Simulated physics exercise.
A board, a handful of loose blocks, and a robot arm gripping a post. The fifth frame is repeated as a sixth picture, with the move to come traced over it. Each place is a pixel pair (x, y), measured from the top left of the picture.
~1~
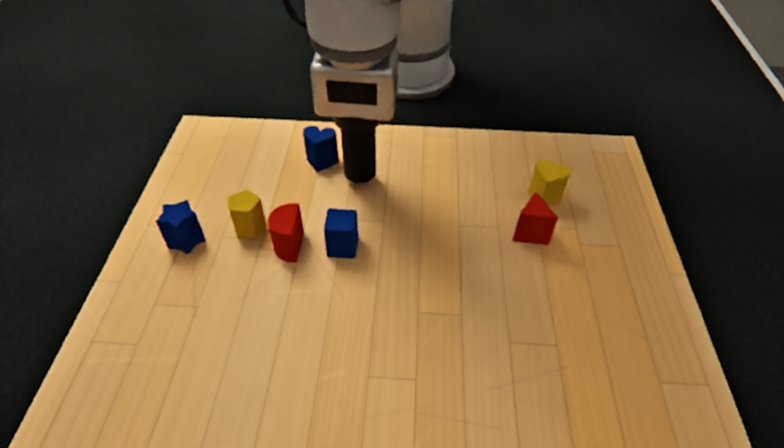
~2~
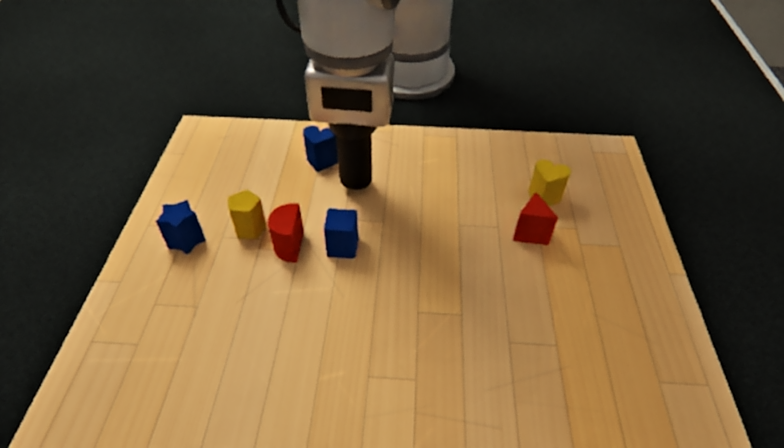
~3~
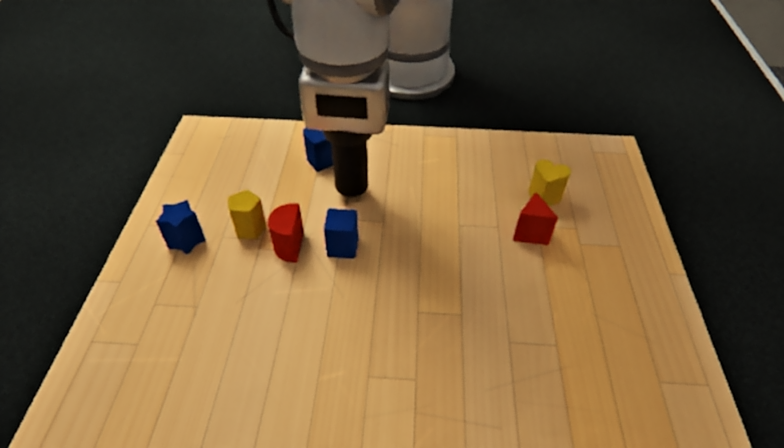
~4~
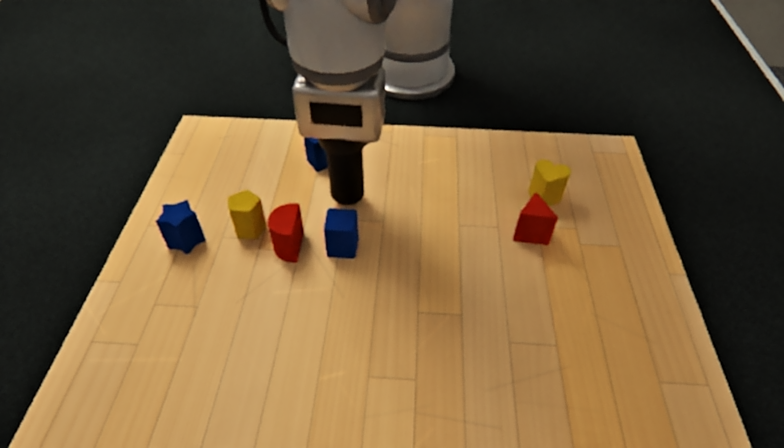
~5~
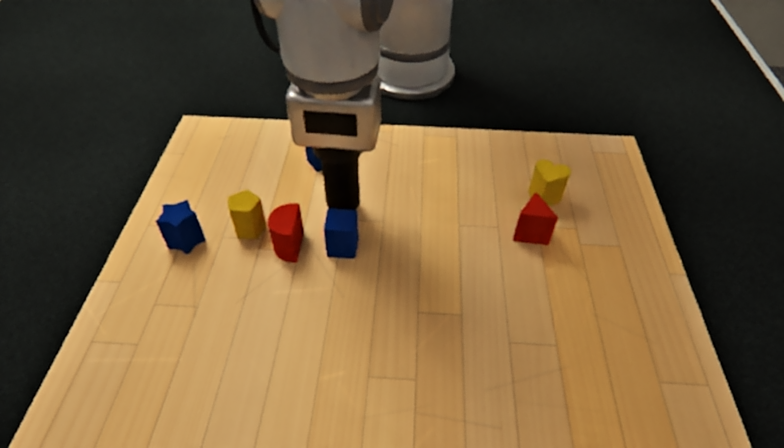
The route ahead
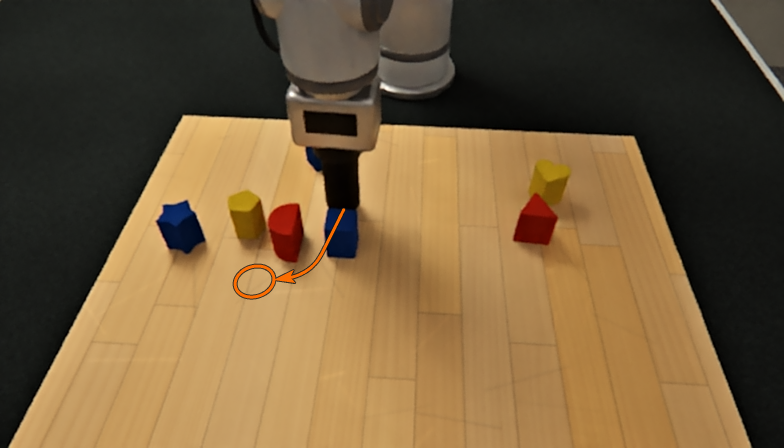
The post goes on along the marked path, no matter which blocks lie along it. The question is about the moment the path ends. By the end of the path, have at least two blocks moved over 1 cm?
I'd say no.
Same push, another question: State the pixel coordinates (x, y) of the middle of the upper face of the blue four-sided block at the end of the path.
When the path ends, it will be at (344, 246).
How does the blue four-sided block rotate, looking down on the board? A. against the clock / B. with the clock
A (against the clock)
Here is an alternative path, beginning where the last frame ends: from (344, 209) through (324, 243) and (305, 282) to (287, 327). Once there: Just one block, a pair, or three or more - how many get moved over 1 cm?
1 block.
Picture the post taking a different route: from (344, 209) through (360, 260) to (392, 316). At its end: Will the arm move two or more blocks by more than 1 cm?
That would be a no.
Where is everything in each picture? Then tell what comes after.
In the first picture, post tip at (360, 172); block tops, yellow pentagon at (243, 201); red half-round block at (284, 218); blue four-sided block at (340, 219).
In the second picture, post at (356, 179); blocks unchanged.
In the third picture, post at (352, 186); blocks unchanged.
In the fourth picture, post at (348, 193); blocks unchanged.
In the fifth picture, post at (343, 202); yellow pentagon at (243, 201); red half-round block at (284, 218); blue four-sided block at (340, 219).
Path on the board, from (344, 209) through (328, 241) and (303, 273) to (255, 281).
What follows on the original path. One third of the way, post at (327, 234); blue four-sided block at (341, 236), turned 45° anticlockwise.
Two thirds of the way, post at (301, 266); blue four-sided block at (344, 246), turned 65° anticlockwise.
At the end, post at (252, 274); yellow pentagon in place; red half-round block at (279, 218), turned 25° clockwise; blue four-sided block at (344, 246), turned 65° anticlockwise.
